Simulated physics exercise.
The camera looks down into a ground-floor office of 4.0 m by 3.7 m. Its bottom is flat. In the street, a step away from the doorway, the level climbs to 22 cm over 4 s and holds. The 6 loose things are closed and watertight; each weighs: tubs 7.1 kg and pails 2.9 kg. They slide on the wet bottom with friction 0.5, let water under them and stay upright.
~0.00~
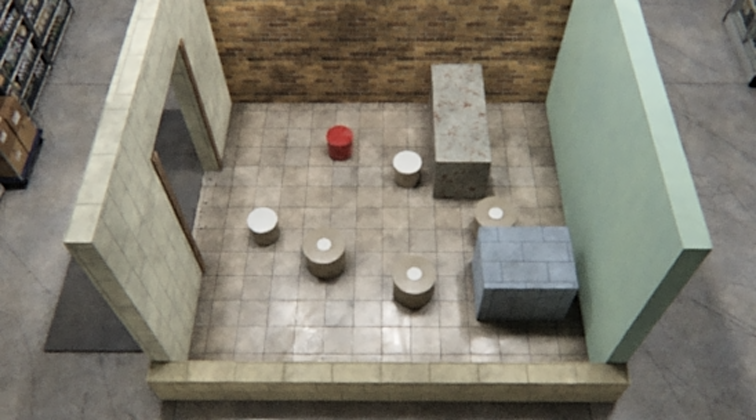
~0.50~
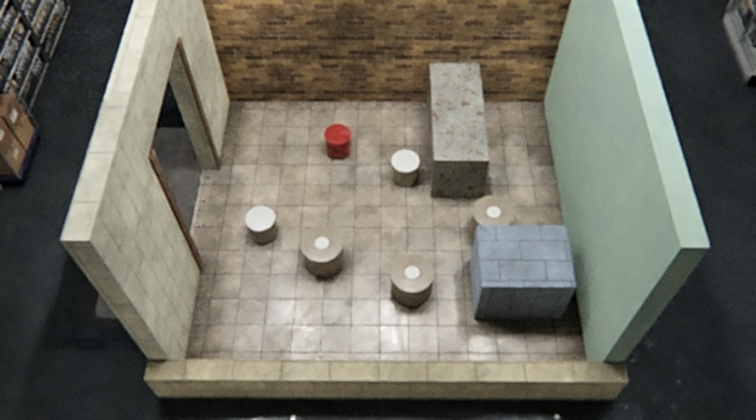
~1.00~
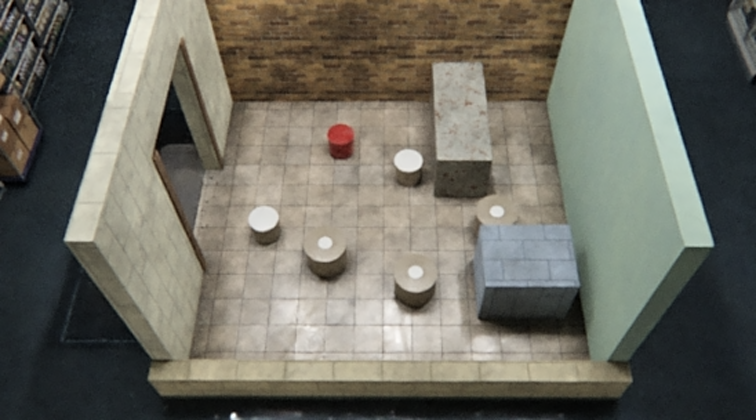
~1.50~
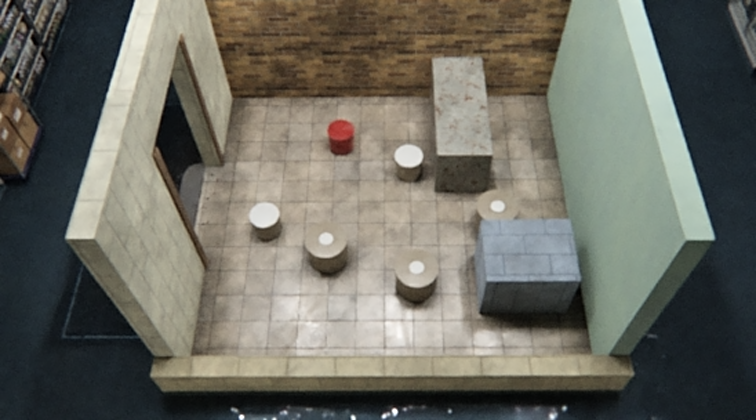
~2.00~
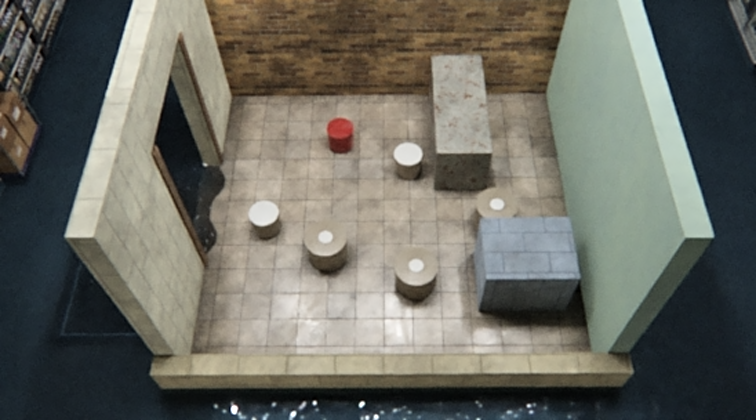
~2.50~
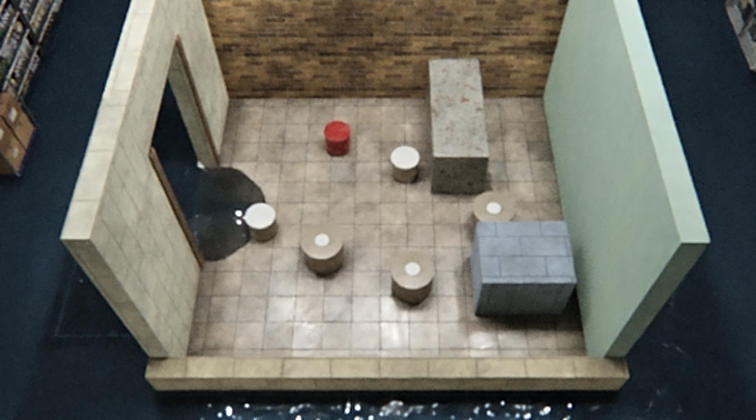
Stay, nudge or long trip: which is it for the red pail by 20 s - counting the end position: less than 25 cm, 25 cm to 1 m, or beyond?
The red pail is nudged along.
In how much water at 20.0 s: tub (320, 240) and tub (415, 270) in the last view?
About 15 and 19 cm.
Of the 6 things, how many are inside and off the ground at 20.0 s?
I count 6.
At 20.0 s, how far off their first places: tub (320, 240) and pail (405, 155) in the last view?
In turn: 80 cm, 60 cm.
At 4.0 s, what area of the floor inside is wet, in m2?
About 4.5 m2.
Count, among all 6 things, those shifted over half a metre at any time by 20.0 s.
I count 6.
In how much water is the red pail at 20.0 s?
Roughly 17 cm.
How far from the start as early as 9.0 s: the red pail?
About 120 cm.
After 4.0 s the red pail is near (339, 130), 0.0 m from its start, aground; 1 afloat.
After 9.0 s the red pail is near (259, 98), 1.1 m from its start, afloat; 6 afloat.
After 16.0 s the red pail is near (256, 122), 1.0 m from its start, afloat; 6 afloat.
After 20.0 s the red pail is near (344, 93), 0.5 m from its start, afloat; 6 afloat.
